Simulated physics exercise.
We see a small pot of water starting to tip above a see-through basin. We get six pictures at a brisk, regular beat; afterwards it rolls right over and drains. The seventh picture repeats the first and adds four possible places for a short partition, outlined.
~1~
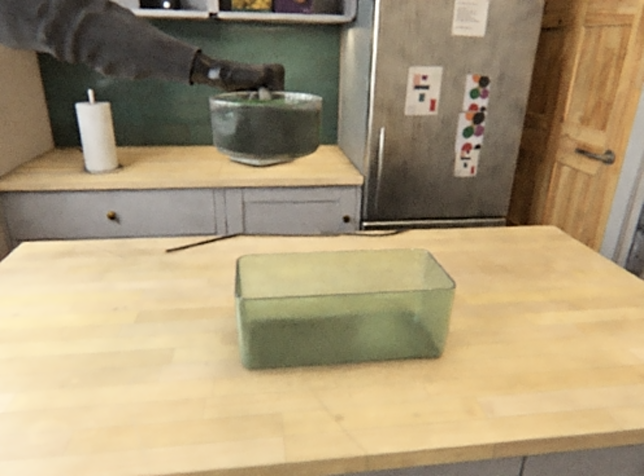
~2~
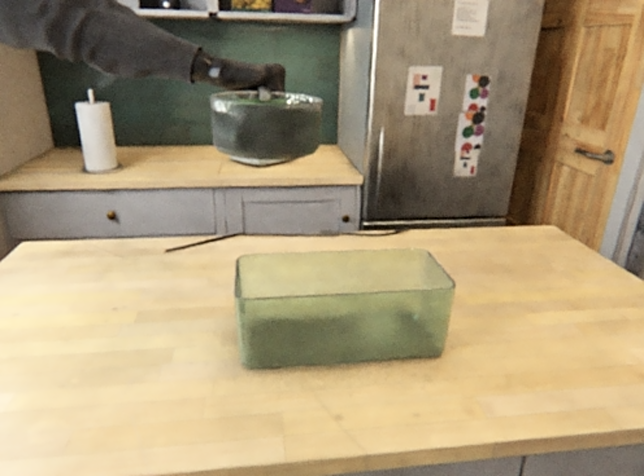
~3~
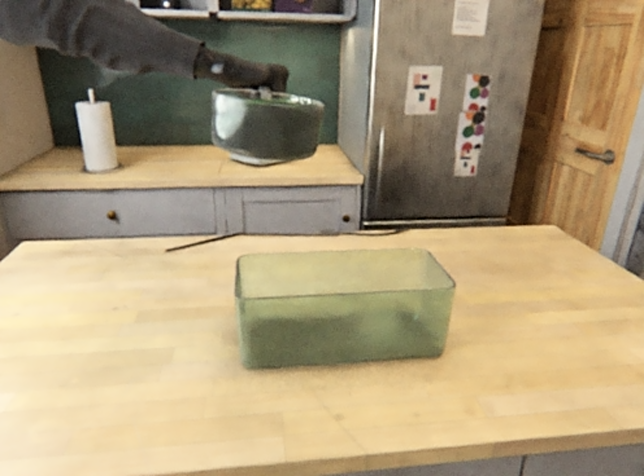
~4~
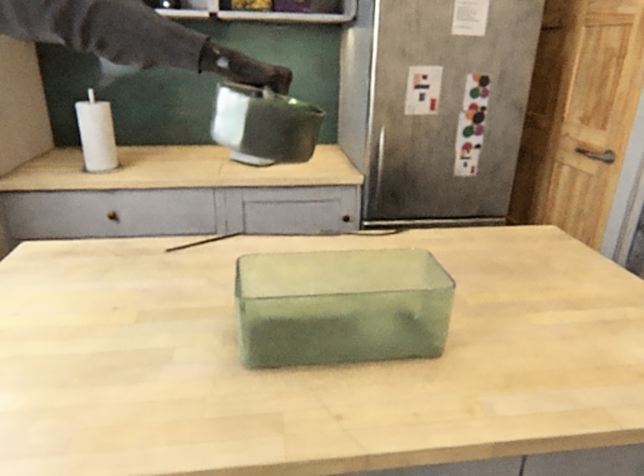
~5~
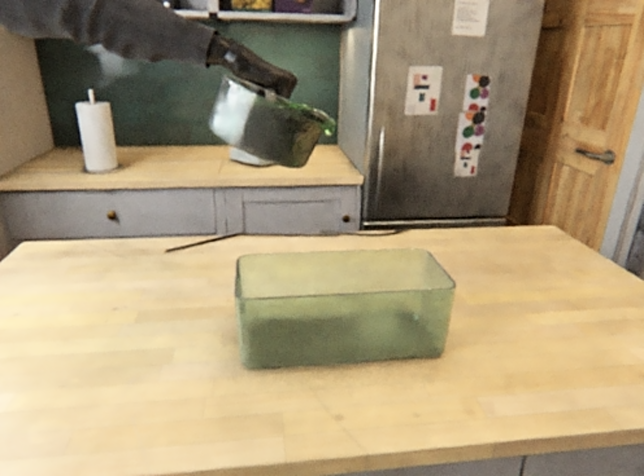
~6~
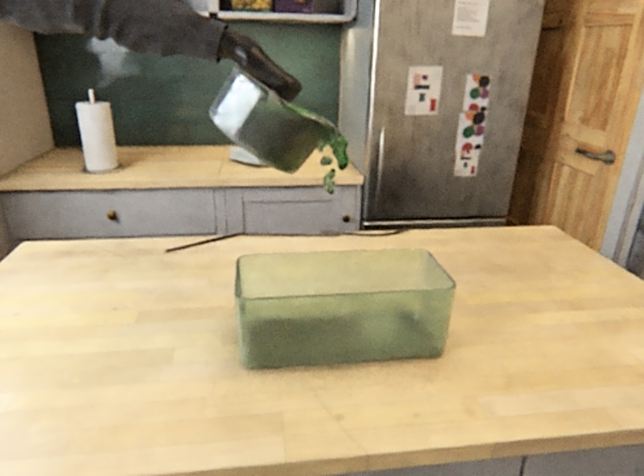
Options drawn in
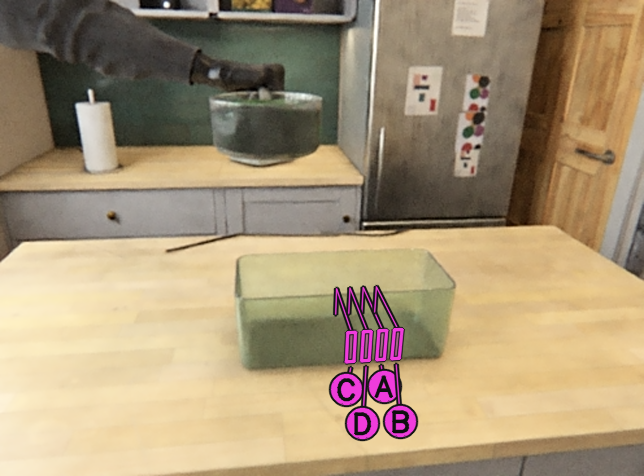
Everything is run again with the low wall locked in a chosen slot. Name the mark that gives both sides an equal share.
Position A does it best.
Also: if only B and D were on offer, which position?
Position D.
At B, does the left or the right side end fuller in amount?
More ends on the left.
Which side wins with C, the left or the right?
The right one.
On the marked copy, A at (381, 365); B at (396, 364); C at (350, 367); D at (366, 366).
If A is chosen, about 51 % ends left of the wall and 47 % right of it.
If B is chosen, about 77 % ends left of the wall and 20 % right of it; 3 % is lost outside.
If C is chosen, about 21 % ends left of the wall and 77 % right of it.
If D is chosen, about 31 % ends left of the wall and 68 % right of it.
